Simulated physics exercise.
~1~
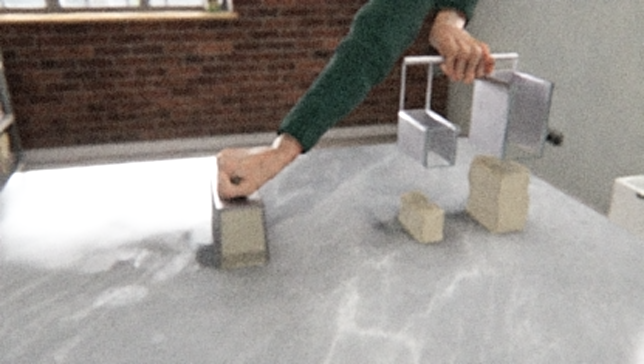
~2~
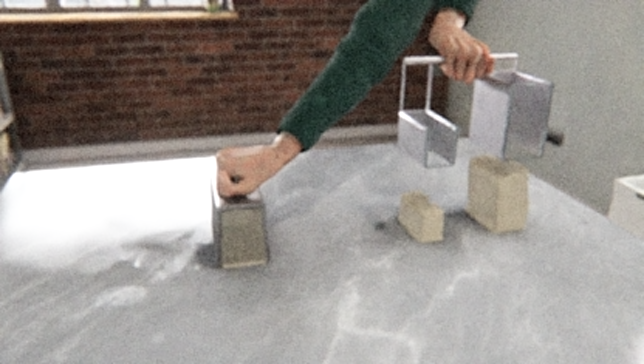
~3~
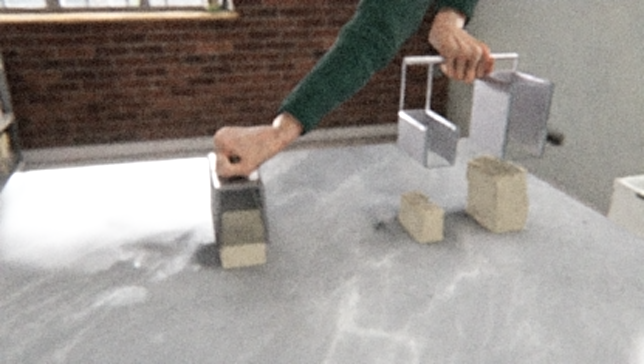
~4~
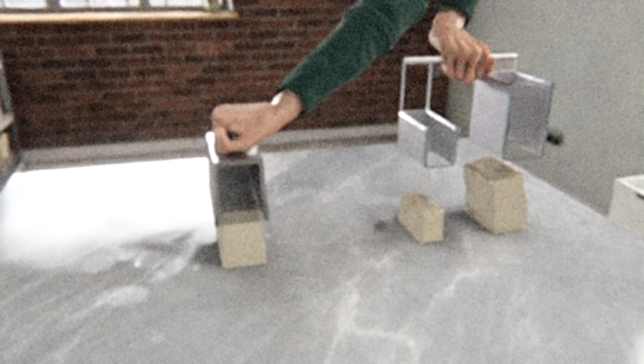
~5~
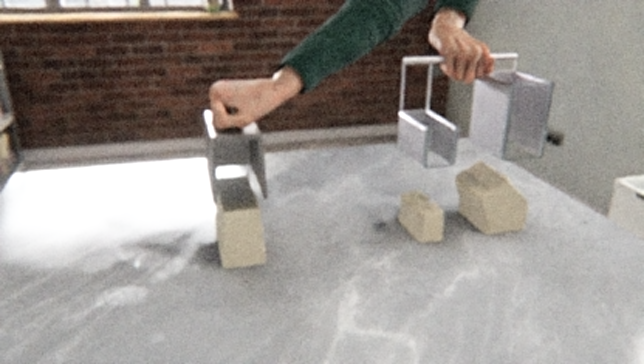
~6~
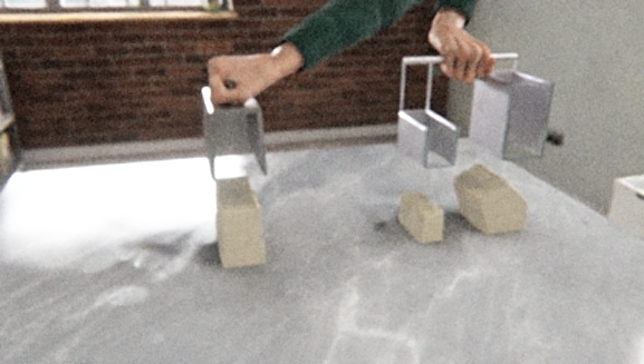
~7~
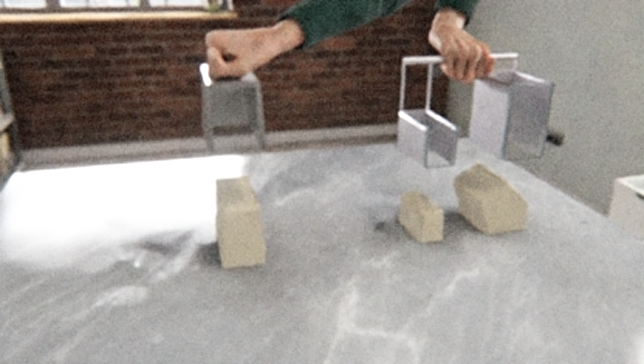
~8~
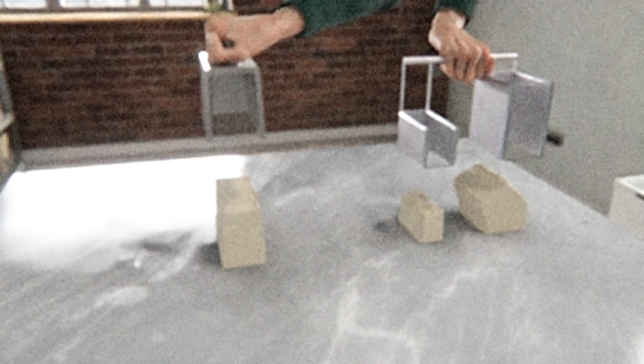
A grey, open-bottomed tin on the left rises in a hand, uncovering a tall block of pale flour that stays standing as the tin ends well clear above it. The other hand holds two metal holders still on the right, where the larger of two pale blocks loses its squared top.
